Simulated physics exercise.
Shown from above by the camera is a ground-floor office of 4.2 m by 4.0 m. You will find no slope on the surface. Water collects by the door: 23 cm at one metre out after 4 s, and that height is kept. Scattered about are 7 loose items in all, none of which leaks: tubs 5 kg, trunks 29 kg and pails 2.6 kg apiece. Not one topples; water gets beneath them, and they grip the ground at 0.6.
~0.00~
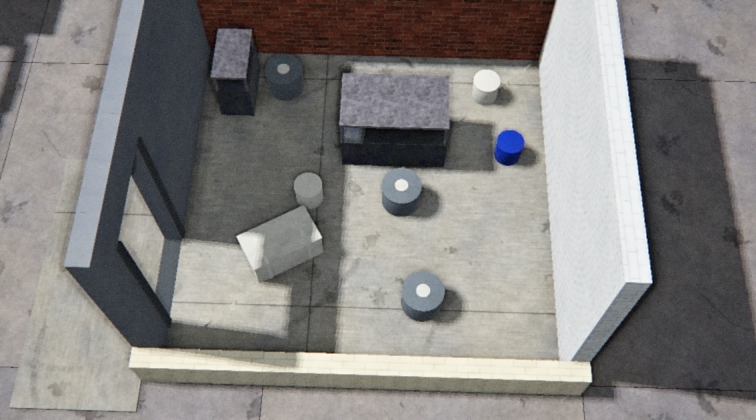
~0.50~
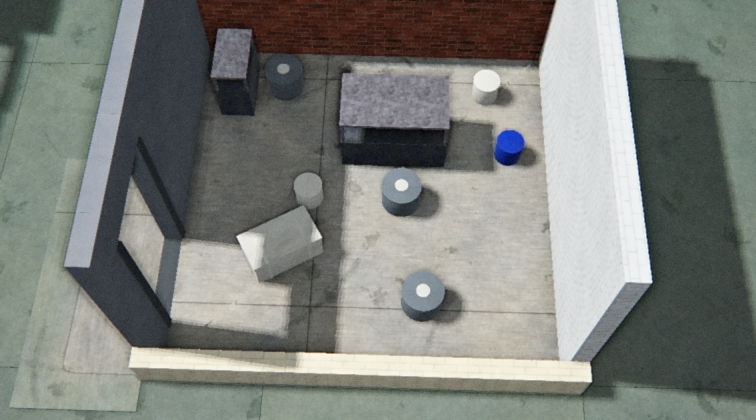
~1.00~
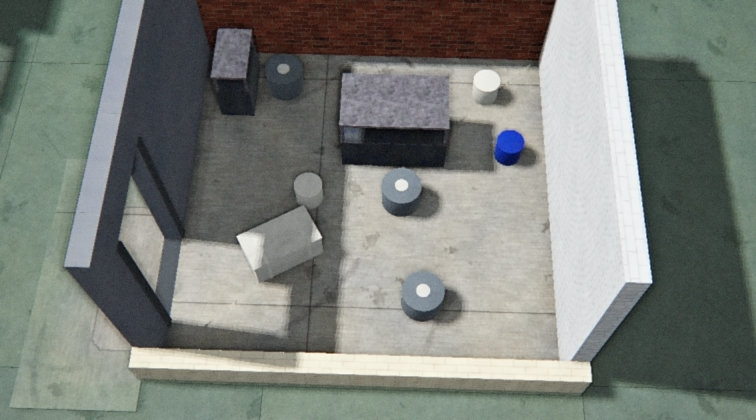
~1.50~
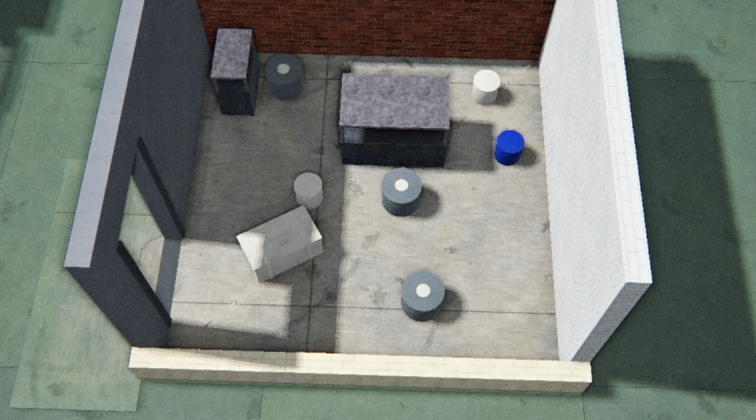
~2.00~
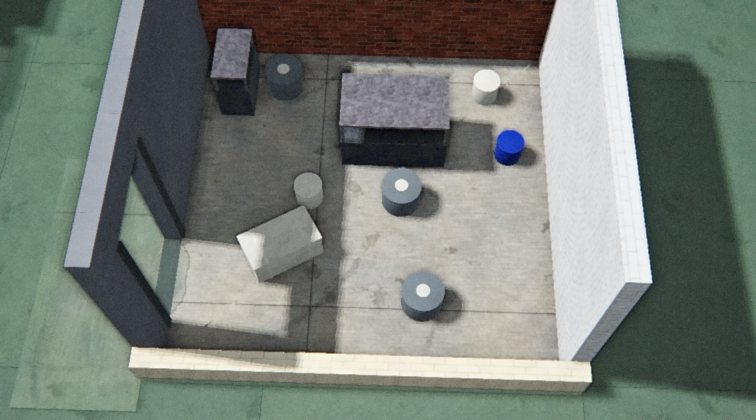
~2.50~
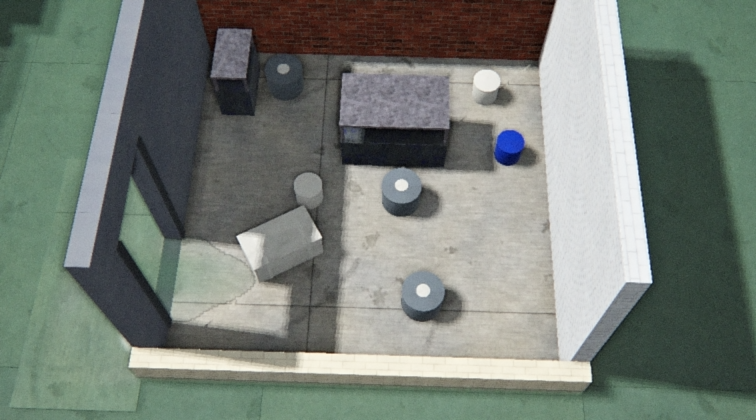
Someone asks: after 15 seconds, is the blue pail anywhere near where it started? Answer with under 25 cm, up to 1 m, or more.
After 15 seconds the blue pail is more than 1 m from its start.
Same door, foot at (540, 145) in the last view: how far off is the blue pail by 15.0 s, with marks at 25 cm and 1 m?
Result for the blue pail: Large displacement.
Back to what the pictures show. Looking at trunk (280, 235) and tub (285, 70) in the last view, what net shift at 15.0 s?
They've ended up 200 cm and 60 cm away, in that order.
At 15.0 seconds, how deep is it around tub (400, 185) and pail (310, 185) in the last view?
17 and 14 cm.
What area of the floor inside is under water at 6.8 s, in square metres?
12 m2.
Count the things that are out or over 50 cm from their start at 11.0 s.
The number I get is 6.
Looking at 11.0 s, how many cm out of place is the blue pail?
150 cm, give or take.
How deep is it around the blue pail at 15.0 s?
Depth: About 8 cm.
After 3.5 s the blue pail is near (511, 141), 0.0 m from its start, aground; 0 afloat.
After 6.8 s the blue pail is near (511, 141), 0.0 m from its start, aground; 1 afloat.
After 11.0 s the blue pail is near (414, 51), 1.7 m from its start, afloat; 6 afloat.
After 15.0 s the blue pail is near (270, 186), 2.8 m from its start, afloat; 7 afloat.
